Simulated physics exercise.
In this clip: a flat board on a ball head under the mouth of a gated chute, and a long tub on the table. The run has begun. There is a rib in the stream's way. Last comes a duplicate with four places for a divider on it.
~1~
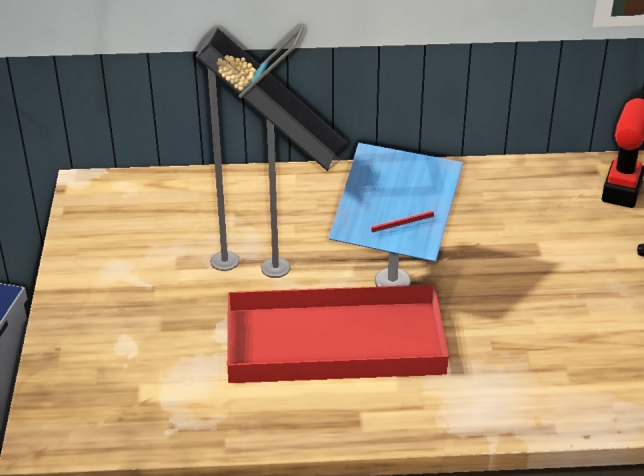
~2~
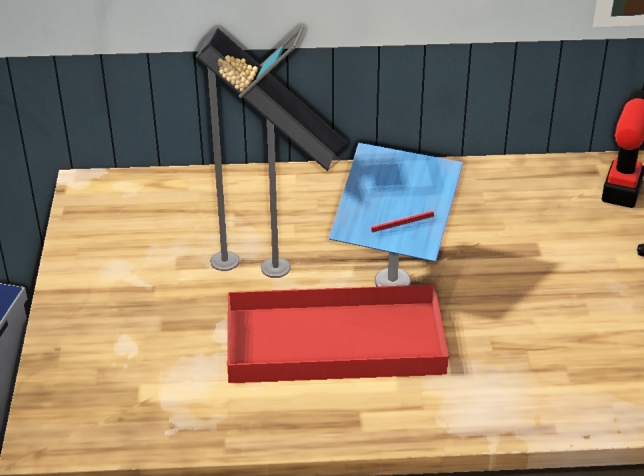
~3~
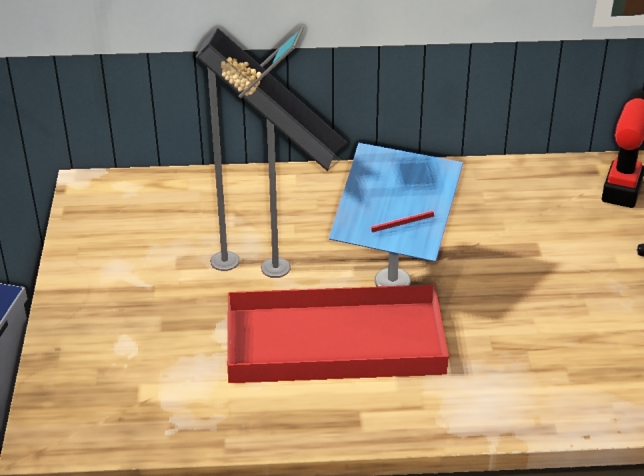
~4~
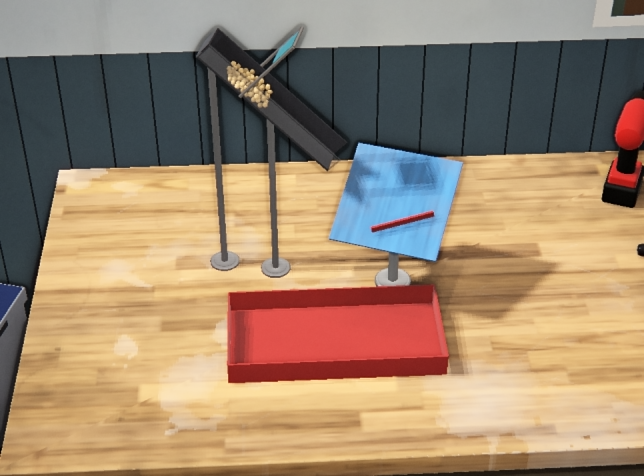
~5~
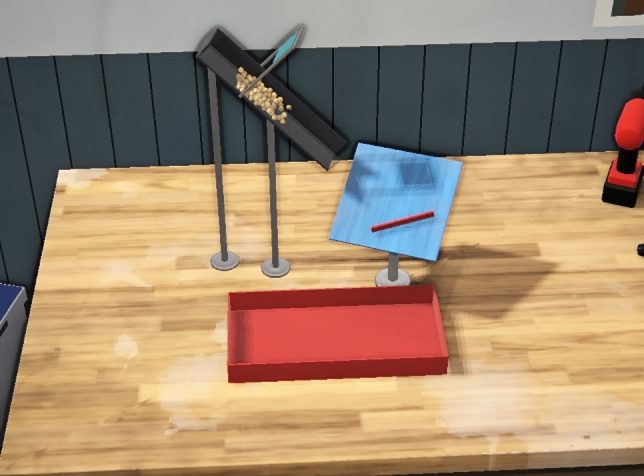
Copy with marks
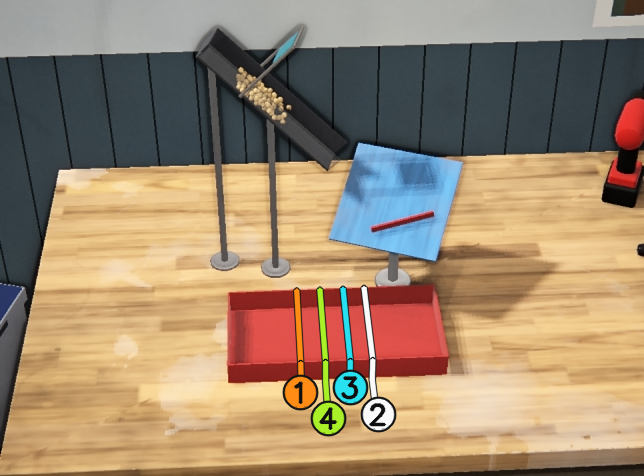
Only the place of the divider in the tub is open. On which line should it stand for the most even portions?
3.
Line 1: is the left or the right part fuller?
Right.
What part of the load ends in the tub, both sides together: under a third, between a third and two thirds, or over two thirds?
About that: Between a third and two thirds.
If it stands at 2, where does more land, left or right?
More lands on the left.
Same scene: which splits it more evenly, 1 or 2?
Line 2.
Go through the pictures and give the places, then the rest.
In the first picture, load behind the gate (238, 75), dried chickpeas; lip of the chute (331, 162), sloping fairly steeply.
In the second picture, middle of the board (396, 200), tilted fairly steeply; middle of its low edge (381, 250); of its high edge (410, 152).
In the third picture, front corners of the tub (228, 365) and (448, 356), empty; front of the load (256, 84).
In the fourth picture, middle of the load (252, 83); its front (265, 105), roughly a quarter of the way to the lip; rib from (433, 211) to (370, 228).
In the fifth picture, middle of the load (260, 95); its front (283, 122), roughly half of the way to the lip.
On the marked copy, line 1 crosses the front rim at (300, 362); line 2 crosses the front rim at (372, 359); line 3 crosses the front rim at (350, 360); line 4 crosses the front rim at (325, 361).
Choosing 1, of what is caught, not one piece on the left of the divider, every piece on the right.
Choosing 2, of what is caught, the larger part on the left of the divider, roughly a quarter on the right.
Choosing 3, of what is caught, roughly half on the left of the divider, roughly half on the right.
Choosing 4, of what is caught, about a tenth on the left of the divider, almost all on the right.
